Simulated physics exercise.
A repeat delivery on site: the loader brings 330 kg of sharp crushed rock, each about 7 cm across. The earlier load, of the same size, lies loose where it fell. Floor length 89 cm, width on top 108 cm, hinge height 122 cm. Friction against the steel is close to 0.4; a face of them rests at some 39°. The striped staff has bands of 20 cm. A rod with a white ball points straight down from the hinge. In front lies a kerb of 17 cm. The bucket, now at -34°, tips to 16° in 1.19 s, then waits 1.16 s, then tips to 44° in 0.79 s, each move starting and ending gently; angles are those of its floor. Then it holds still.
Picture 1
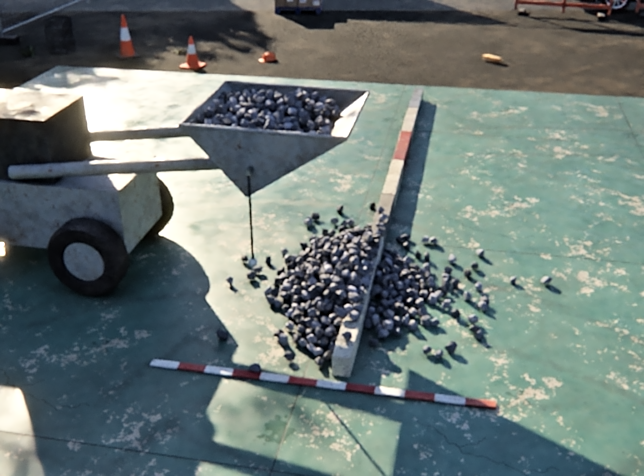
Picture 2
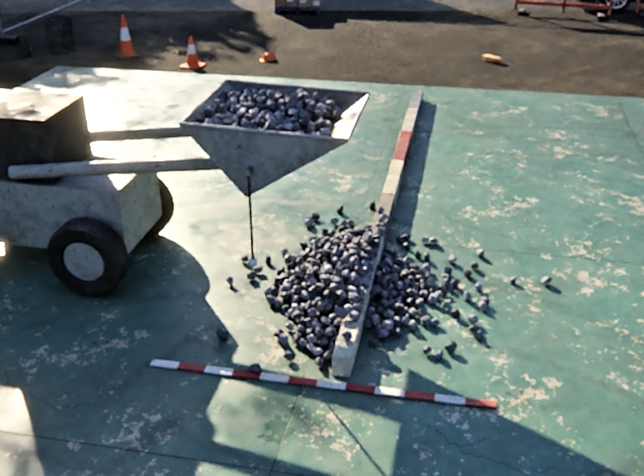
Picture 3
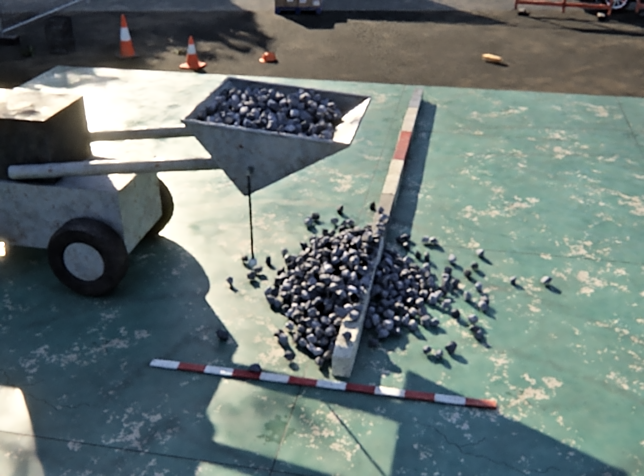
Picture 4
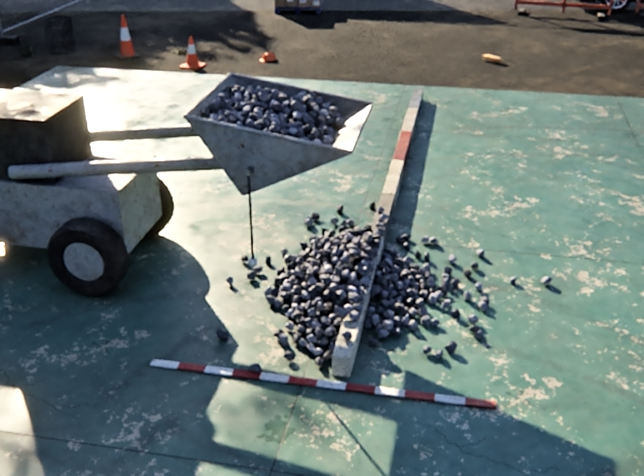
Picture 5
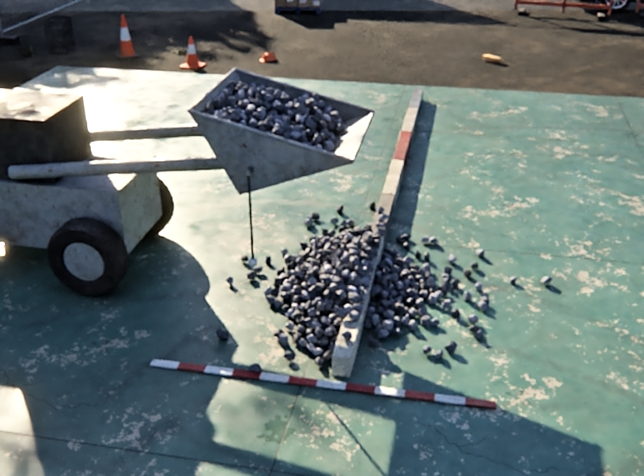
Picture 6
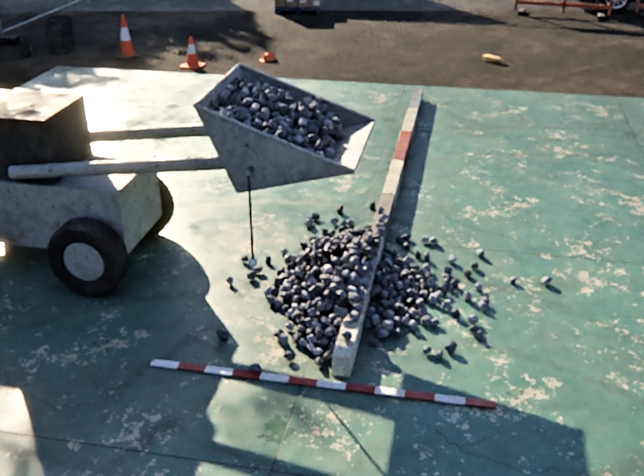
The loader's bucket of dark stones tilts gently down to the right near a loose pile.
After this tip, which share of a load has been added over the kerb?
Roughly 51 per cent of a load more.
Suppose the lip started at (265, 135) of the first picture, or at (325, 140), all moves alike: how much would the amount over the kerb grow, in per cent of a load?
About 0 and 25 per cent.
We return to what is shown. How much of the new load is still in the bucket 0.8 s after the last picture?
Roughly 100 per cent is still inside.
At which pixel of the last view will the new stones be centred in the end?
Their middle is at about (374, 269).
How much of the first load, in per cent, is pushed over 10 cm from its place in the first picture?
Roughly 5 per cent of them.
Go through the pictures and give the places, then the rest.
Lip at (347, 139), floor tilted -34°, highest stones at (287, 98). The earlier load is highest near (354, 248), 31 cm above ground level, 78 % on this side of the kerb, 22 % over the kerb, in the first frame.
Lip at (348, 141), floor tilted -33°, highest stones at (288, 98), in the second frame.
Lip at (349, 145), floor tilted -30°, highest stones at (253, 98), in the third frame.
Lip at (351, 153), floor tilted -26°, highest stones at (239, 96), in the fourth frame.
The bucket is at -21°, its lip at (353, 162); the top of the load is at (234, 91), in the fifth frame.
The bucket is at -15°, its lip at (354, 172); the top of the load is at (239, 88), in the sixth frame.
Then, 0.4 s after the last picture the floor is at 8°; in per cent of one load, 100 in the bucket, 78 on this side of the kerb, 22 over the kerb; the foremost stones are at (493, 295).
Then, 0.8 s after the last picture the floor is at 16°; in per cent of one load, 100 in the bucket, 78 on this side of the kerb, 22 over the kerb; the foremost stones are at (493, 295).
Then, 3.1 s after the last picture the floor is at 44°; in per cent of one load, 0 in the bucket, 134 on this side of the kerb, 66 over the kerb; the foremost stones are at (495, 289).
Then, 5.7 s after the last picture the floor is at 44°; in per cent of one load, 0 in the bucket, 127 on this side of the kerb, 73 over the kerb; the foremost stones are at (497, 291). Net gain over the kerb, 51.
